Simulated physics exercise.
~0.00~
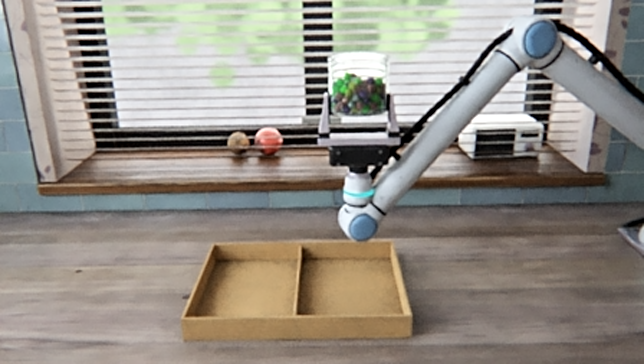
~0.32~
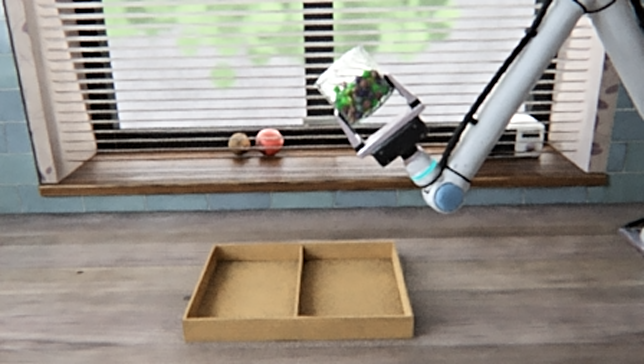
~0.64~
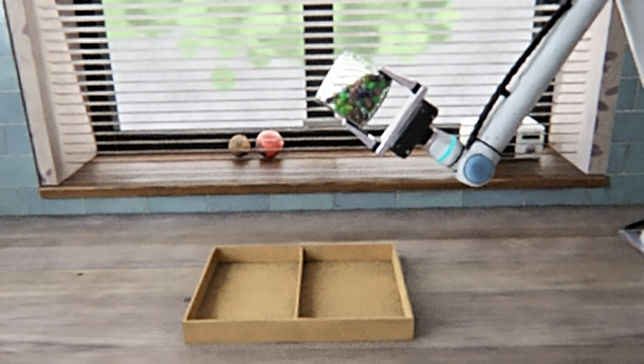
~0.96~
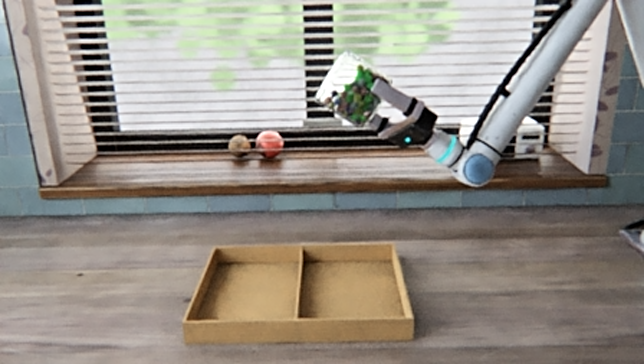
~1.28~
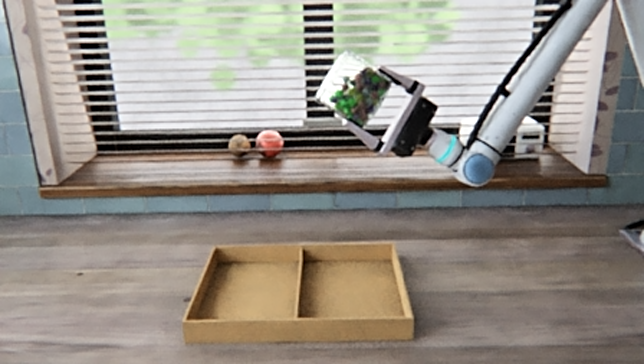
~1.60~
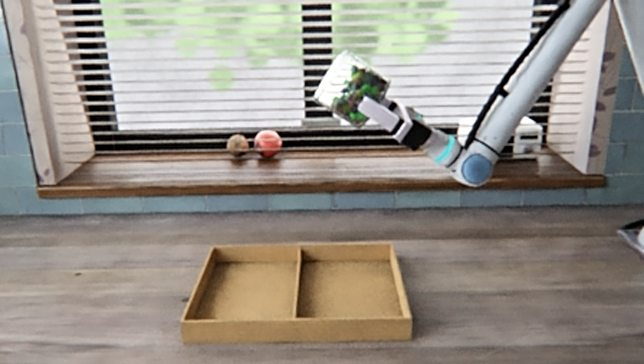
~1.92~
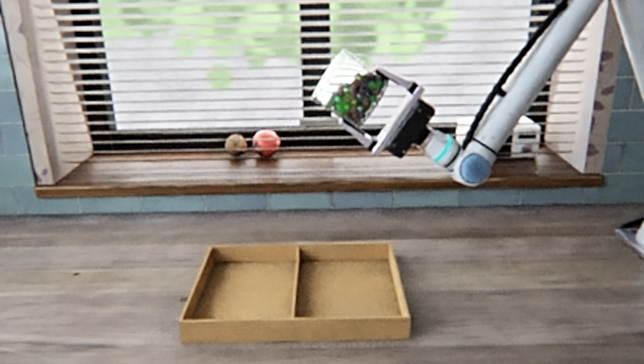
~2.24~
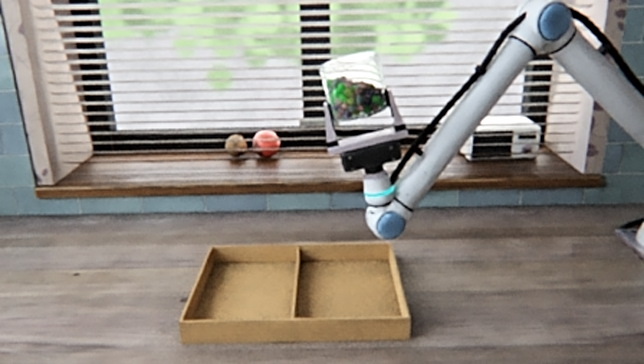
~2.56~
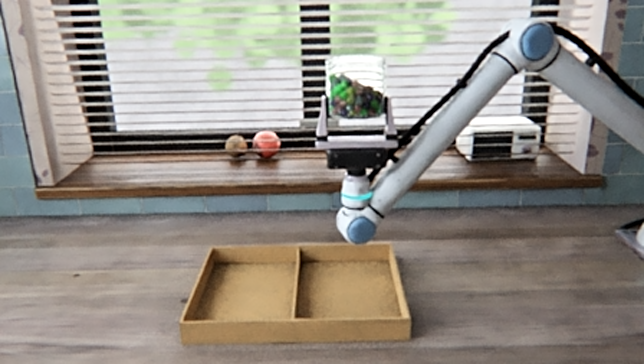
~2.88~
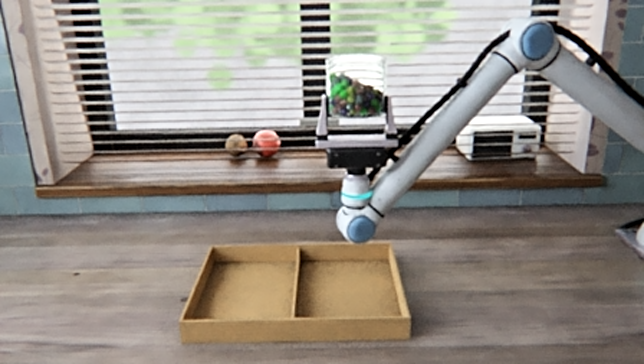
A pale grey robot arm with blue joints reaches in from the right, holding a clear beaker part-filled with green, red and dark round sweets. Seen from the front, a shallow tan tray split by a cross wall rests on a grey wooden table before a window with blinds, where two round objects and a white box sit on the sill. The arm tips the beaker to the left and, keeping it leaning, rolls it around while the sweets shift inside. It then swings the beaker back upright and holds it still, with nothing spilled and the tray empty.
